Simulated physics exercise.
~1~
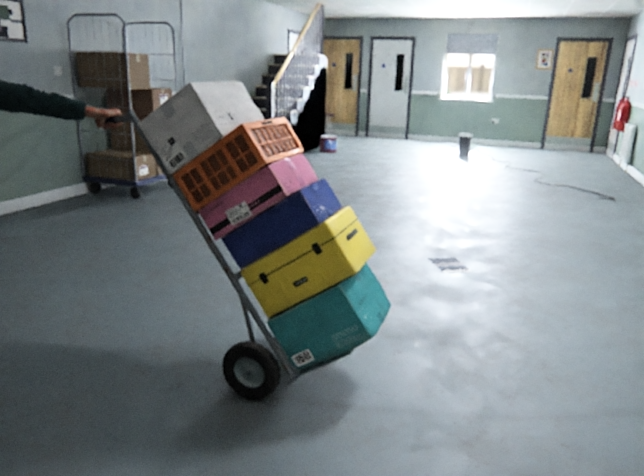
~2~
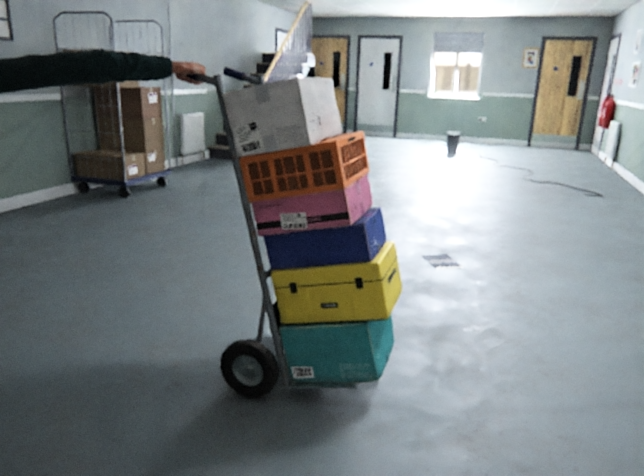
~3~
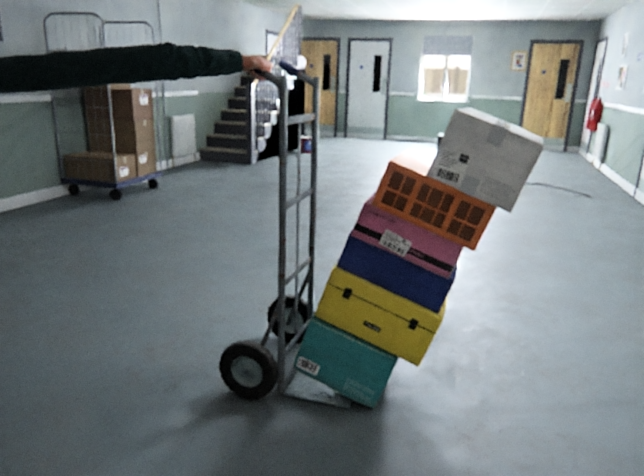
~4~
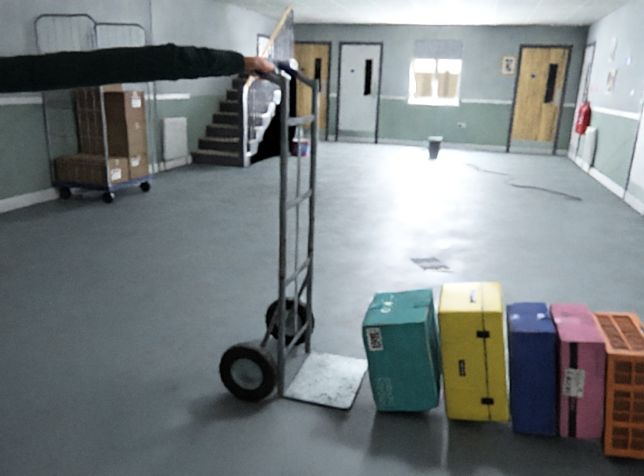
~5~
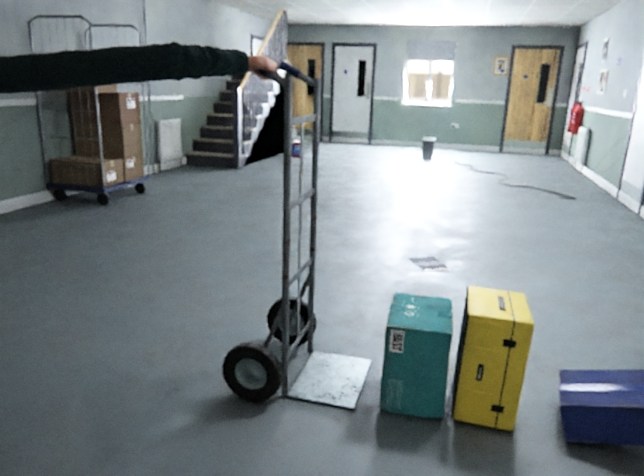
A two-wheeled hand truck, tilted back to the left, carries a leaning stack of boxes in a large room, with an outstretched arm at its handle. The arm swings the truck upright, and the white parcel, orange crate, pink parcel, blue box, yellow toolbox and turquoise box come up with it. As the truck stands straight, the stack tips away to the right. The boxes topple over and land in a row on the floor, the white parcel out of view. Finally the hand still holds the upright, empty-looking truck, with the turquoise box on its side, the yellow toolbox beside it and the blue box farther right.
